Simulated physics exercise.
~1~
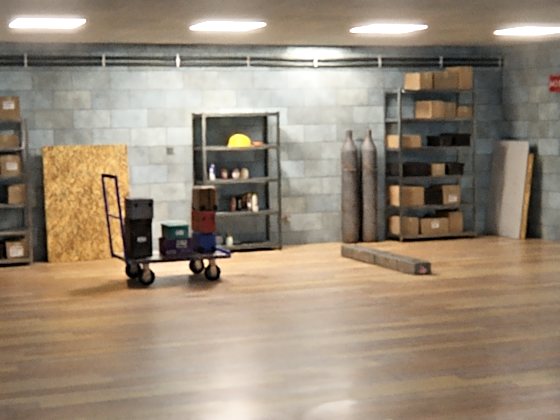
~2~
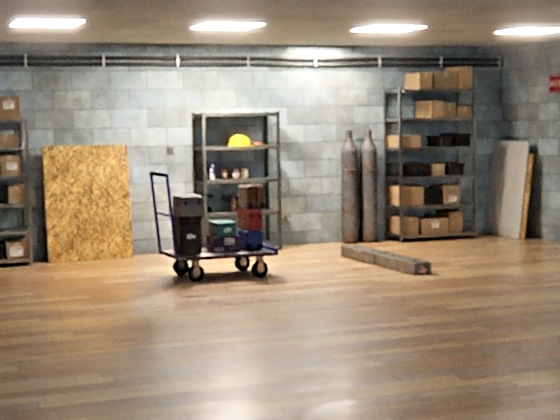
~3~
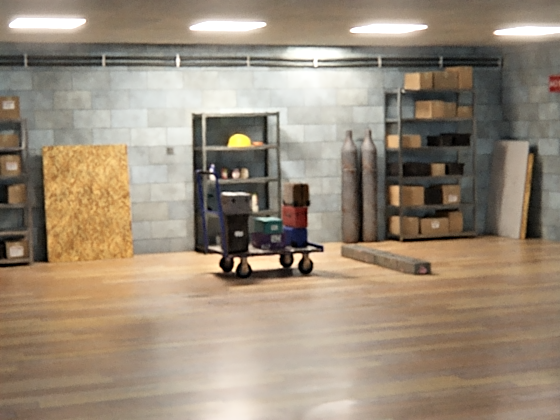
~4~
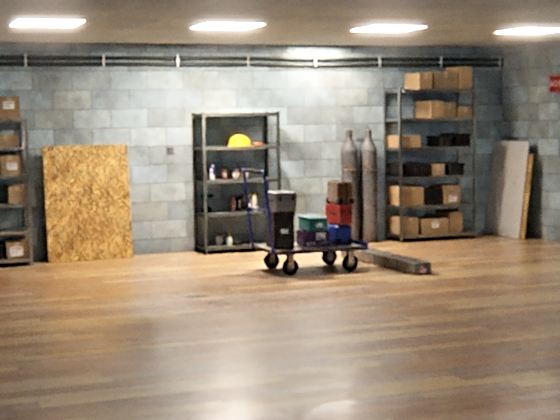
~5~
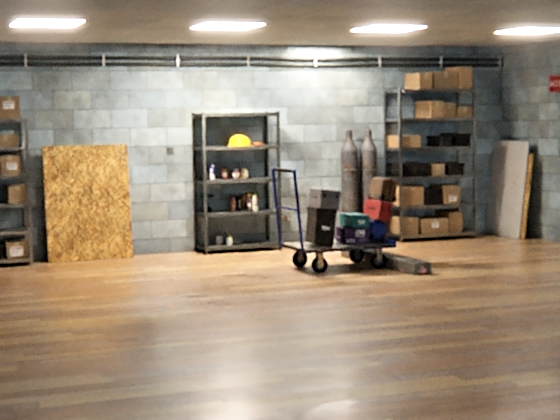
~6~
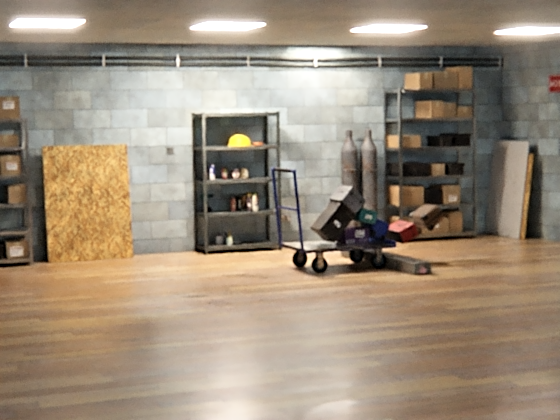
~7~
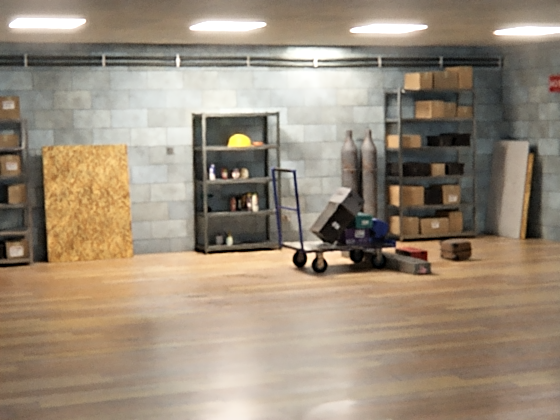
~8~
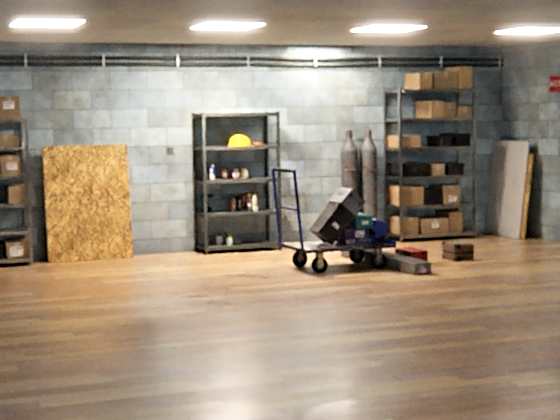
At the start, a platform trolley loaded with boxes and cases stands left of centre in a storeroom with a block wall, shelves and gas cylinders. It rolls steadily to the right across the wooden floor, past the middle shelf, its load staying in place. On reaching a low kerb it stops, and the stacked items begin to lean forward. The grey toolbox tips over on the deck, while the red toolbox and a brown case topple off the front. At the end, those two lie on the floor beyond the trolley, and the rest remains aboard, jumbled and tilted.
